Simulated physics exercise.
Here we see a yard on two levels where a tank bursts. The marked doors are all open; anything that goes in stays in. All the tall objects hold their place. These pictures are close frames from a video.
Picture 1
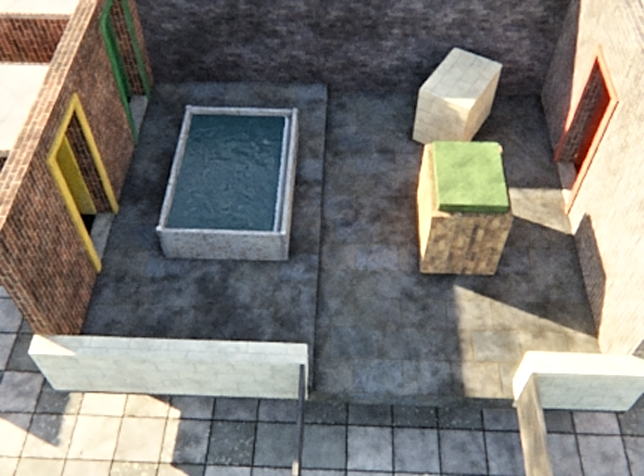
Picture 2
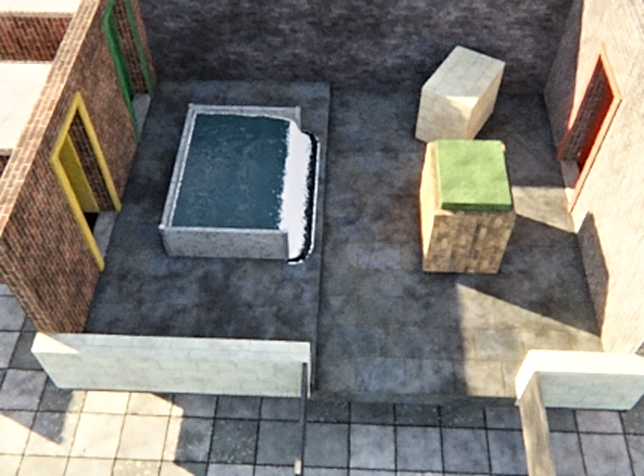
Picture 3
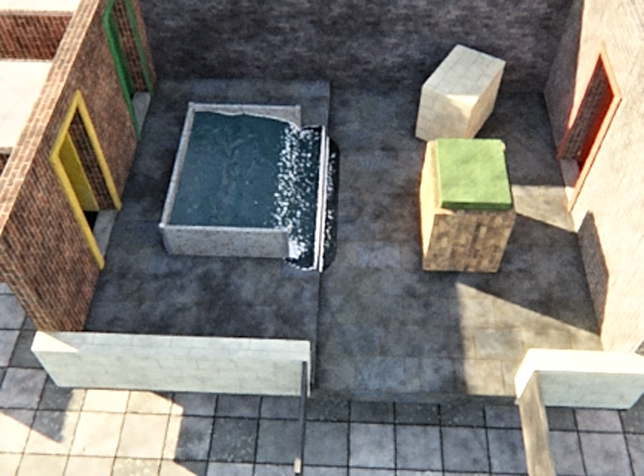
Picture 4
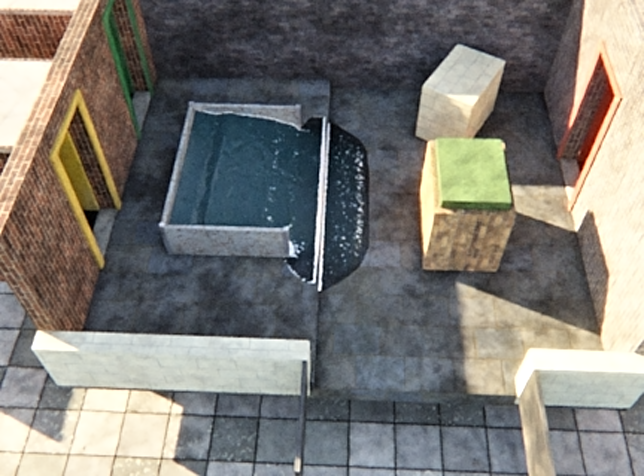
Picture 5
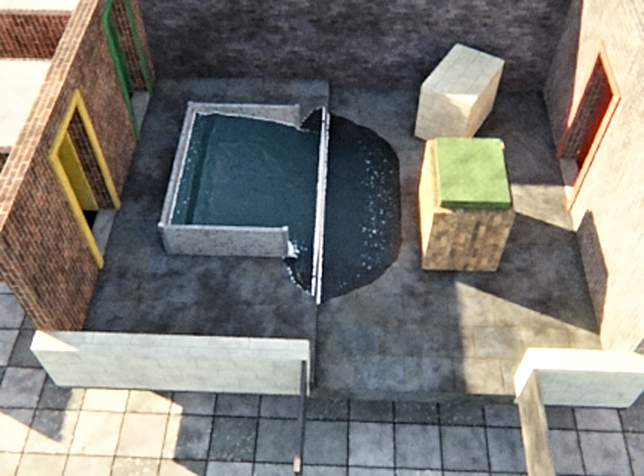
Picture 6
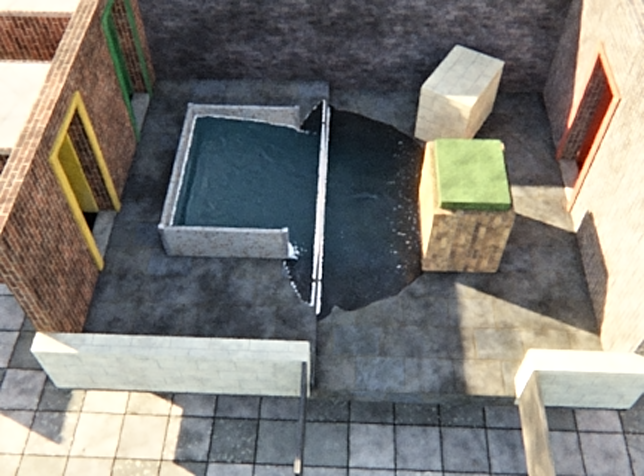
We see a walled yard with an open tank of still water, whose right side gives way, and dark water pours out rightward, spreading across the floor in a widening pool up to the green-topped block.
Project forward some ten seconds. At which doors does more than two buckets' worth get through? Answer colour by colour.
The red door lets through more than two buckets; the green door lets through two buckets or less; the yellow door lets through two buckets or less.
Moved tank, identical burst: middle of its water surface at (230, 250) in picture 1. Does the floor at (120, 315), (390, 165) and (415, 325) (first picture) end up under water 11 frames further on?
Spot by spot, in the order asked: Untouched, swamped, swamped.
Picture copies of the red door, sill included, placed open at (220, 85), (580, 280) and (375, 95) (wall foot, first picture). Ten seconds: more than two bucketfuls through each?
One, ends up below; two, ends up below; three, ends up above.
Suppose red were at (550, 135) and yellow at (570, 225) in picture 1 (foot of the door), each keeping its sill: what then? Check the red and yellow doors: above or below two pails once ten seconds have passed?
Red exceeds the limit; yellow exceeds the limit.
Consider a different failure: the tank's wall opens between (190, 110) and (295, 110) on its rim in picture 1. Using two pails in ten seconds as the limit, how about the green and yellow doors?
Green: Past the mark; yellow: Short of the mark.
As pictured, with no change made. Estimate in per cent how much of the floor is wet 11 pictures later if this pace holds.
I reckon around 45 %.
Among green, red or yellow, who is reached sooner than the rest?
It's the red-painted one.
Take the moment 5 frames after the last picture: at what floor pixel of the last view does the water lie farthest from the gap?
My pick would be pixel (562, 191).
A moment on, water covers 35 % of the floor; the red door not reached, the green door not reached, the yellow door not reached.
Next, water covers 45 % of the floor; the red door over two buckets in, the green door not reached, the yellow door not reached.
Then, water covers 55 % of the floor; the red door far over two buckets in, the green door not reached, the yellow door not reached.
Later, water covers 60 % of the floor; the red door far over two buckets in, the green door not reached, the yellow door not reached.
In the end, water covers 60 % of the floor; the red door far over two buckets in, the green door not reached, the yellow door not reached.
